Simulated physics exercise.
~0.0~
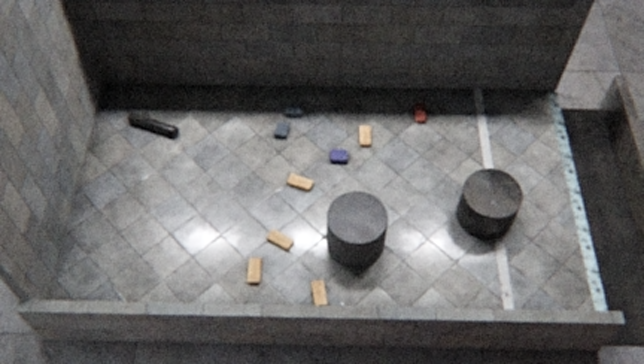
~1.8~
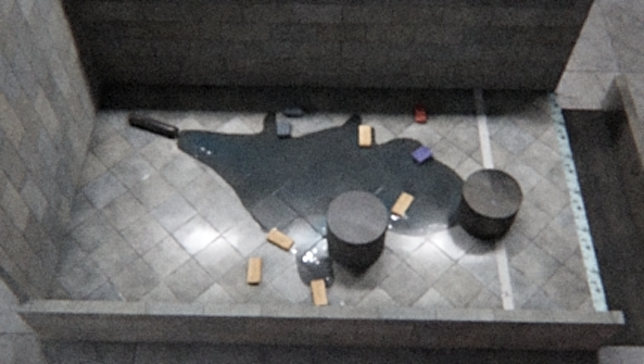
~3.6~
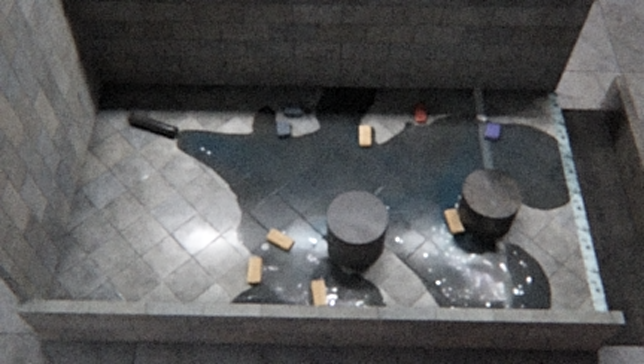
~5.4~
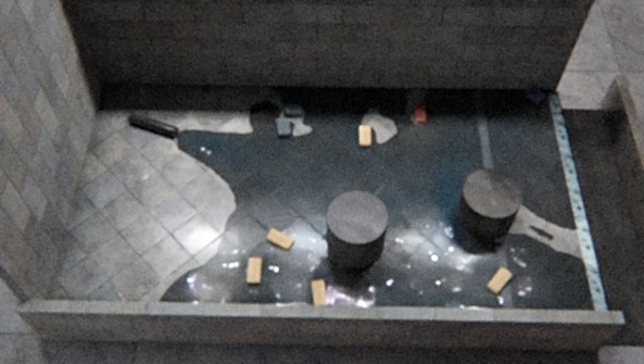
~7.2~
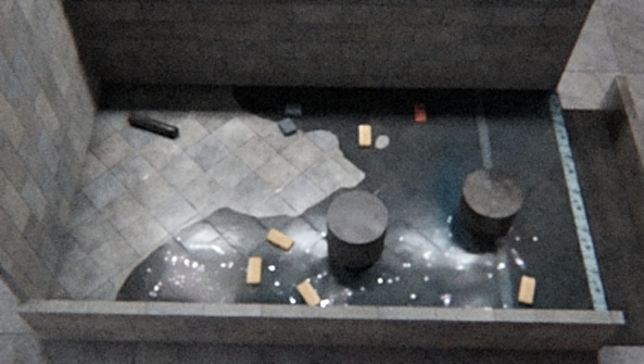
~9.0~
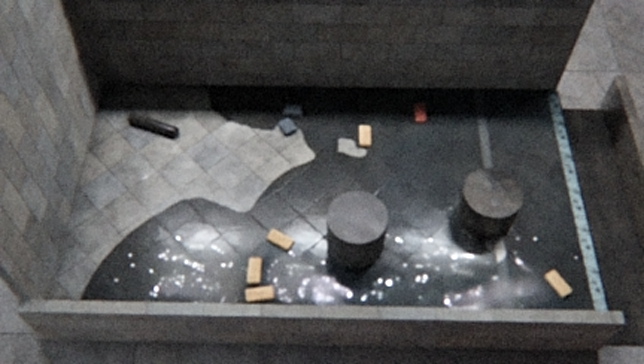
Dark water spread from a black hose across a tiled floor, carrying a blue block rightward over the painted stripe and out of sight; one tan block also crossed, while the red block stayed short of the line as the water drew back.
